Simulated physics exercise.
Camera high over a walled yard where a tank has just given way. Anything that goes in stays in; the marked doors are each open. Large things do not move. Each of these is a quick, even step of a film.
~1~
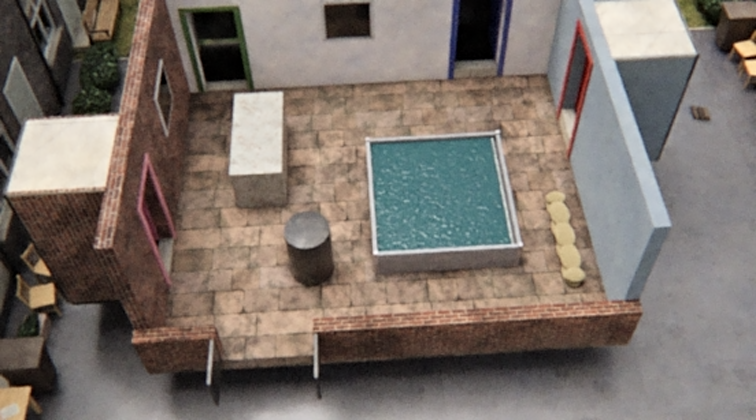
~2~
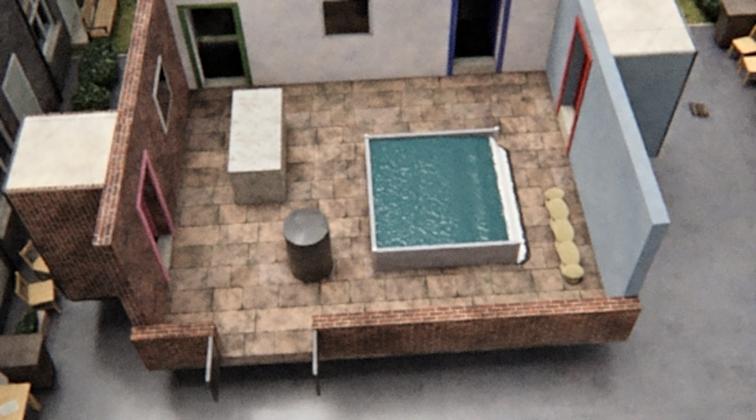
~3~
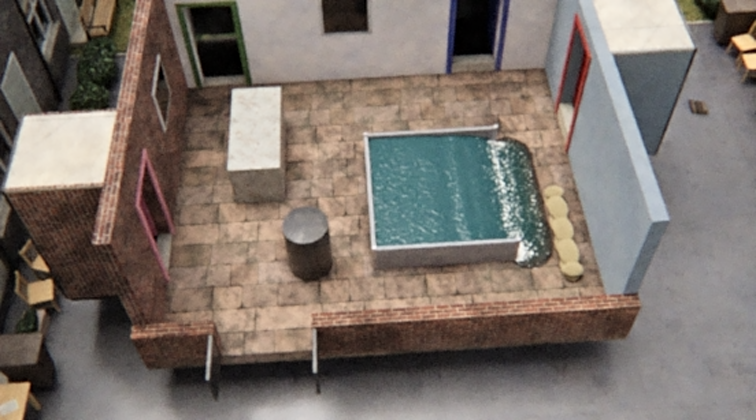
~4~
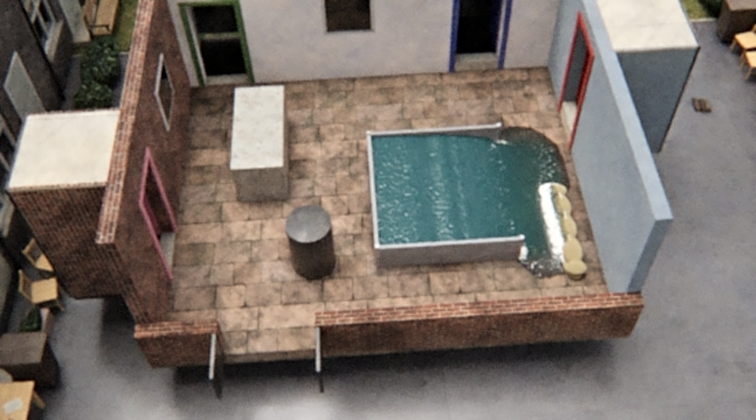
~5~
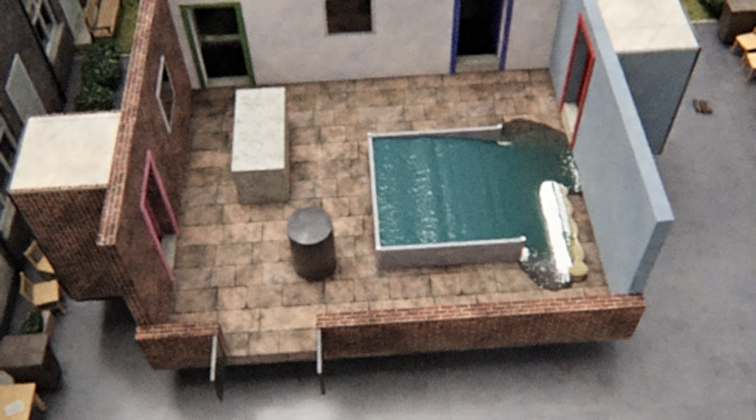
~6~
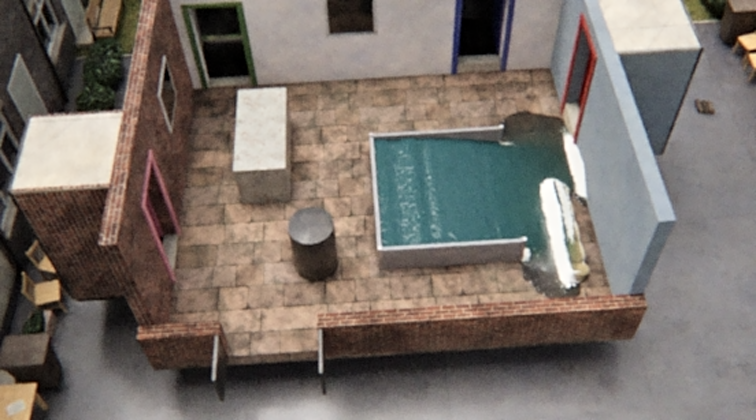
In a walled yard seen from above, the right side of a square water tank gave way, and water poured out across the paving, spreading around the pale round slabs and reaching the blue wall.
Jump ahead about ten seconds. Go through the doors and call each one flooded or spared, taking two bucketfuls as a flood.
Red door: Spared, blue door: Spared, pink door: Spared, green door: Flooded.
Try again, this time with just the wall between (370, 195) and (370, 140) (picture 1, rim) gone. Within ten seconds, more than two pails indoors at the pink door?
Pink door exceeds the limit.
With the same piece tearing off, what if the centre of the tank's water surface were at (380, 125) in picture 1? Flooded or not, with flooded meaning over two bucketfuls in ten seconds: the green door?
In short: Green keeps below it.
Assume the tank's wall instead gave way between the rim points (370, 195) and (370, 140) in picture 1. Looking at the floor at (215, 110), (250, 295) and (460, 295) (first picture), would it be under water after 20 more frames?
Taken in turn they're swamped, swamped and unwetted.
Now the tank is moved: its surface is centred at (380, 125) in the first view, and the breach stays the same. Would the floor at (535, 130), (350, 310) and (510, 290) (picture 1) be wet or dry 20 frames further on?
Hit, spared, hit.
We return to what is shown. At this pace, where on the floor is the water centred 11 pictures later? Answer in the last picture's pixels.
I'd point to (499, 201).
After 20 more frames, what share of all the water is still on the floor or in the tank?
About 100 per cent.
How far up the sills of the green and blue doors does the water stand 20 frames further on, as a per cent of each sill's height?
Respectively about 0 and 80 per cent.
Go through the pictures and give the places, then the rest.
In the first frame, the tank at (440, 193) is whole and still.
In the second frame, water pours out at (503, 196) and has run to a hidden place.
In the third frame, the front is at (510, 141), out from the gap at (502, 196).
In the fourth frame, water pours out at (505, 195) and has run to (527, 132).
In the fifth frame, water pours out at (506, 196) and has run to (553, 132).
In the sixth frame, the front is at (565, 124), out from the gap at (508, 197).
A moment on, water covers 15 % of the floor; the red door wet at the sill, nothing in, the blue door not reached, the pink door not reached, the green door not reached.
Next, water covers 25 % of the floor; the red door wet at the sill, nothing in, the blue door wet at the sill, nothing in, the pink door not reached, the green door not reached.
Then, water covers 45 % of the floor; the red door wet at the sill, nothing in, the blue door wet at the sill, nothing in, the pink door not reached, the green door not reached.
Later, water covers 80 % of the floor; the red door wet at the sill, nothing in, the blue door wet at the sill, nothing in, the pink door wet at the sill, nothing in, the green door wet at the sill, nothing in.
In the end, water covers 95 % of the floor; the red door wet at the sill, nothing in, the blue door wet at the sill, nothing in, the pink door under two buckets in, the green door over two buckets in.
